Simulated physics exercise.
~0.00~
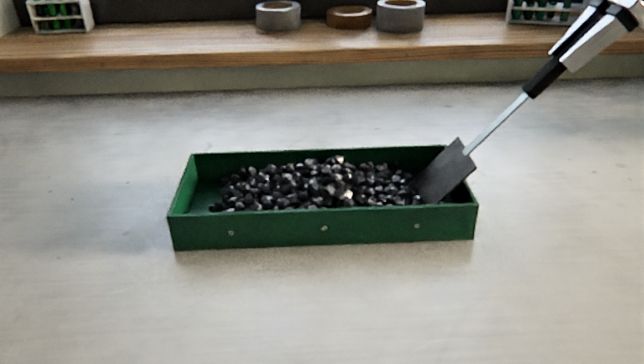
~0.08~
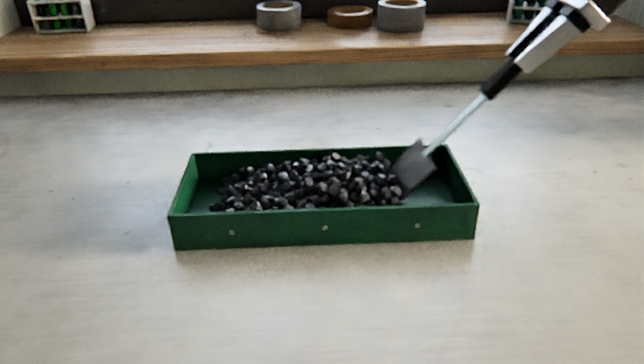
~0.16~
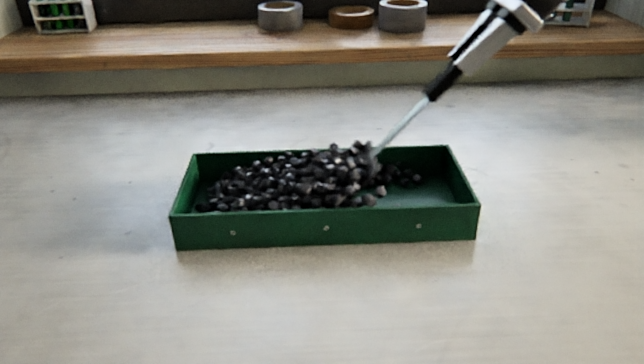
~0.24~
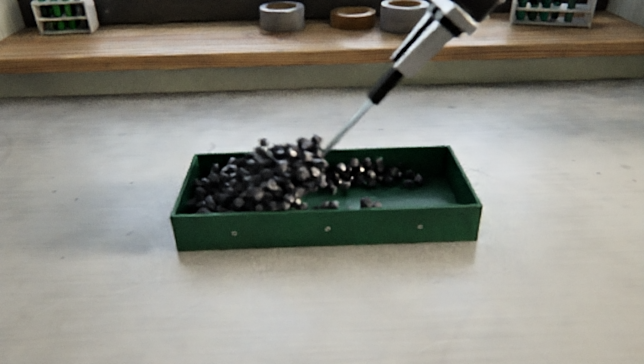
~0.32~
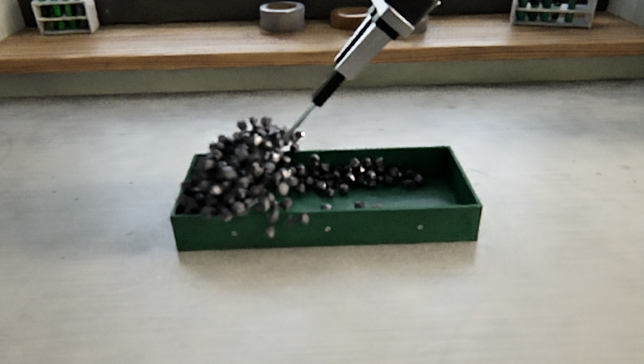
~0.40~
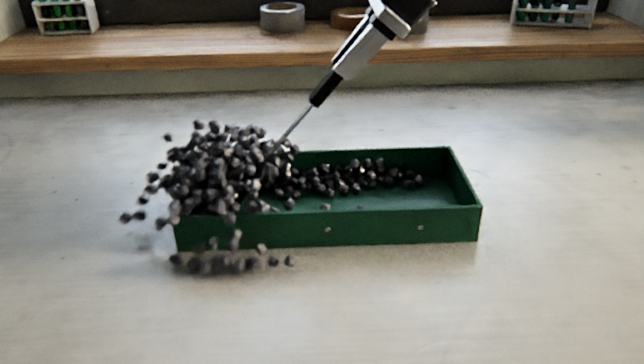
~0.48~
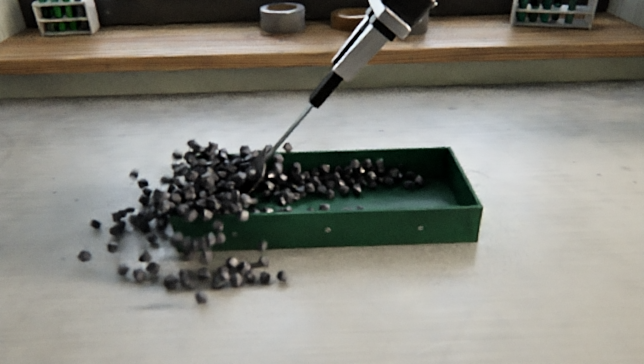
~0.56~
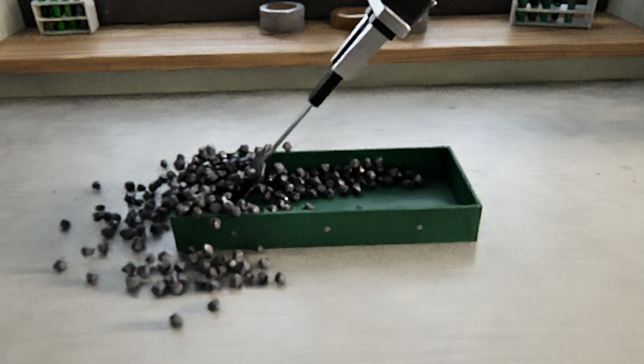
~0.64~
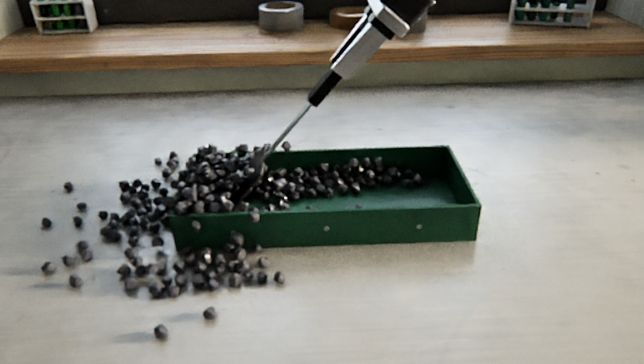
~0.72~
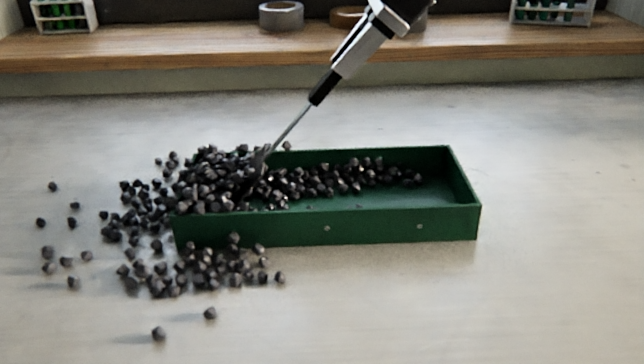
Robot arm pushing dark pebbles leftward through a green tray with a spatula, spilling some over the end onto the grey table.
